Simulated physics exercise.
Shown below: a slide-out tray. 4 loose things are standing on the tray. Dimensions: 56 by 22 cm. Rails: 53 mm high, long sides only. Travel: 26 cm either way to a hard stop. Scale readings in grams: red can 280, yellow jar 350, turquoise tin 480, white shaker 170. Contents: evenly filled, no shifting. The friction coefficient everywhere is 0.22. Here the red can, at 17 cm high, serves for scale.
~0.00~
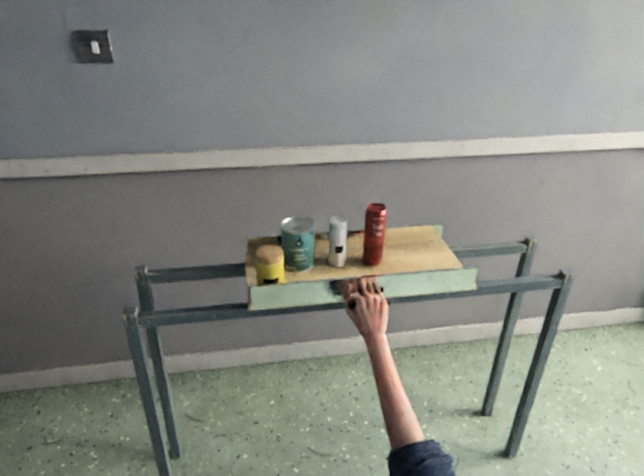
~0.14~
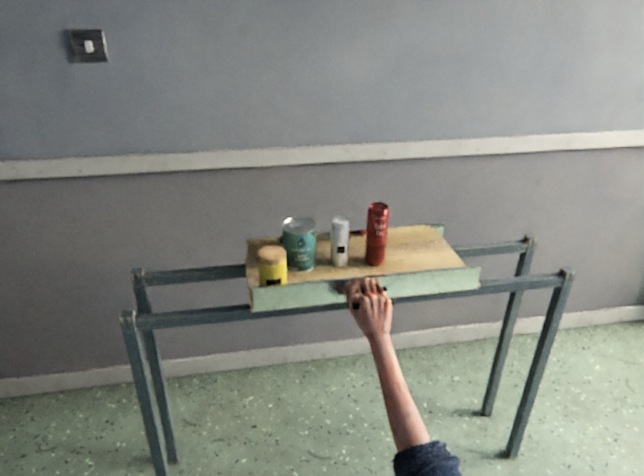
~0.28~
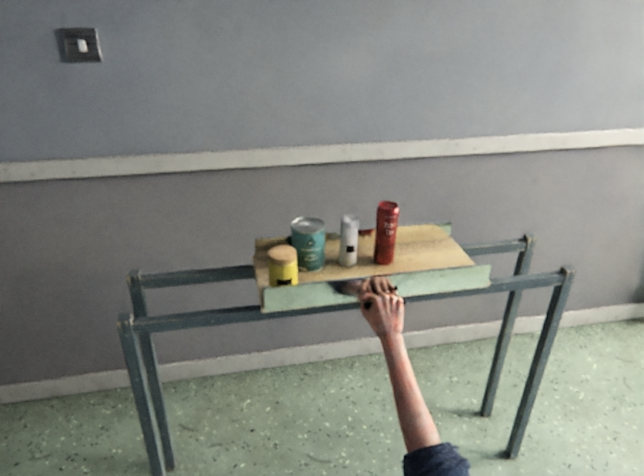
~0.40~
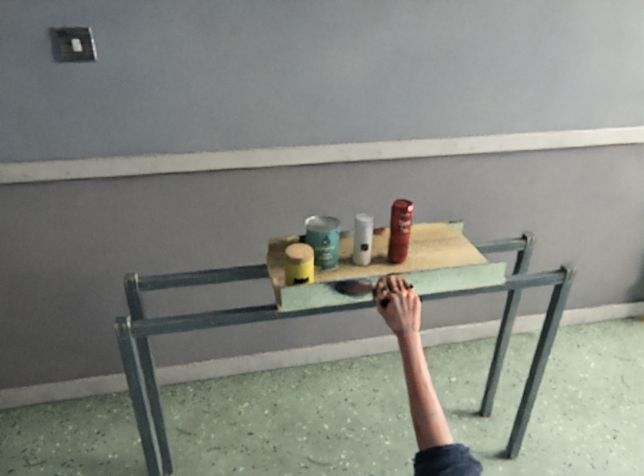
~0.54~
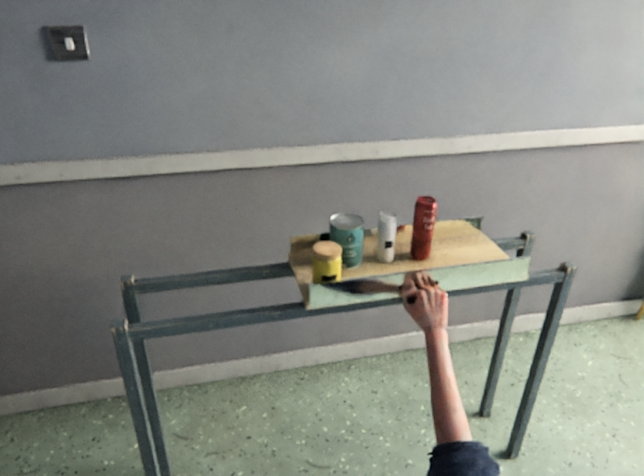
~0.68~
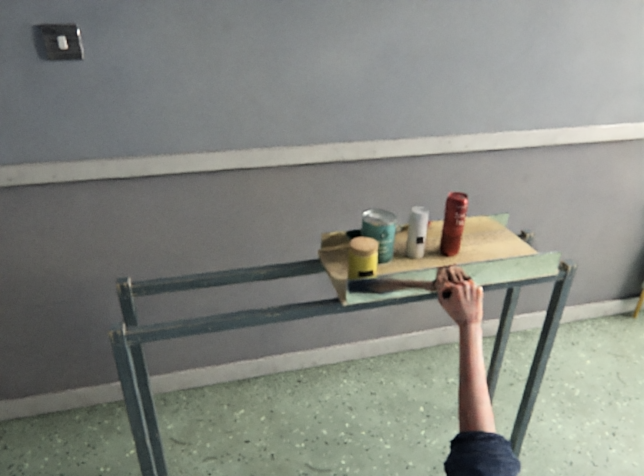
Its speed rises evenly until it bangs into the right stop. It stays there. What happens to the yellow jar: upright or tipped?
Balanced.
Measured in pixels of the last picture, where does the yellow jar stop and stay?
It settles at around (424, 257).
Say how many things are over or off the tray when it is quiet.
In total, 0.
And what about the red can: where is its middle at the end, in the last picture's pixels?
It settles somewhere near (506, 219).
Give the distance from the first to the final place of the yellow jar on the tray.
Some 11 cm.
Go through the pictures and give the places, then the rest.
The first picture shows tray midway; yellow jar (270, 272); red can (374, 235).
In the second picture, tray has slid 1 cm right; white shaker (340, 242); red can (377, 235).
In the third picture, tray has slid 3 cm right; turquoise tin (308, 245); white shaker (349, 241).
In the fourth picture, tray has slid 7 cm right; red can (400, 232); turquoise tin (322, 243).
In the fifth picture, tray has slid 13 cm right; white shaker (386, 237); red can (423, 229).
In the sixth picture, tray has slid 22 cm right; yellow jar (362, 265); turquoise tin (378, 237).
After 0.78 s, tray has slid 26 cm right; yellow jar slid 3 cm near (390, 262); red can slid 3 cm; turquoise tin slid 3 cm.
After 0.88 s, tray has slid 26 cm right; yellow jar slid 8 cm near (410, 259); red can slid 8 cm; white shaker slid 8 cm.
At rest (1.4 s), not toppled but over 5 cm from the start, red can, yellow jar, turquoise tin and white shaker. In the last view, yellow jar near (424, 257).
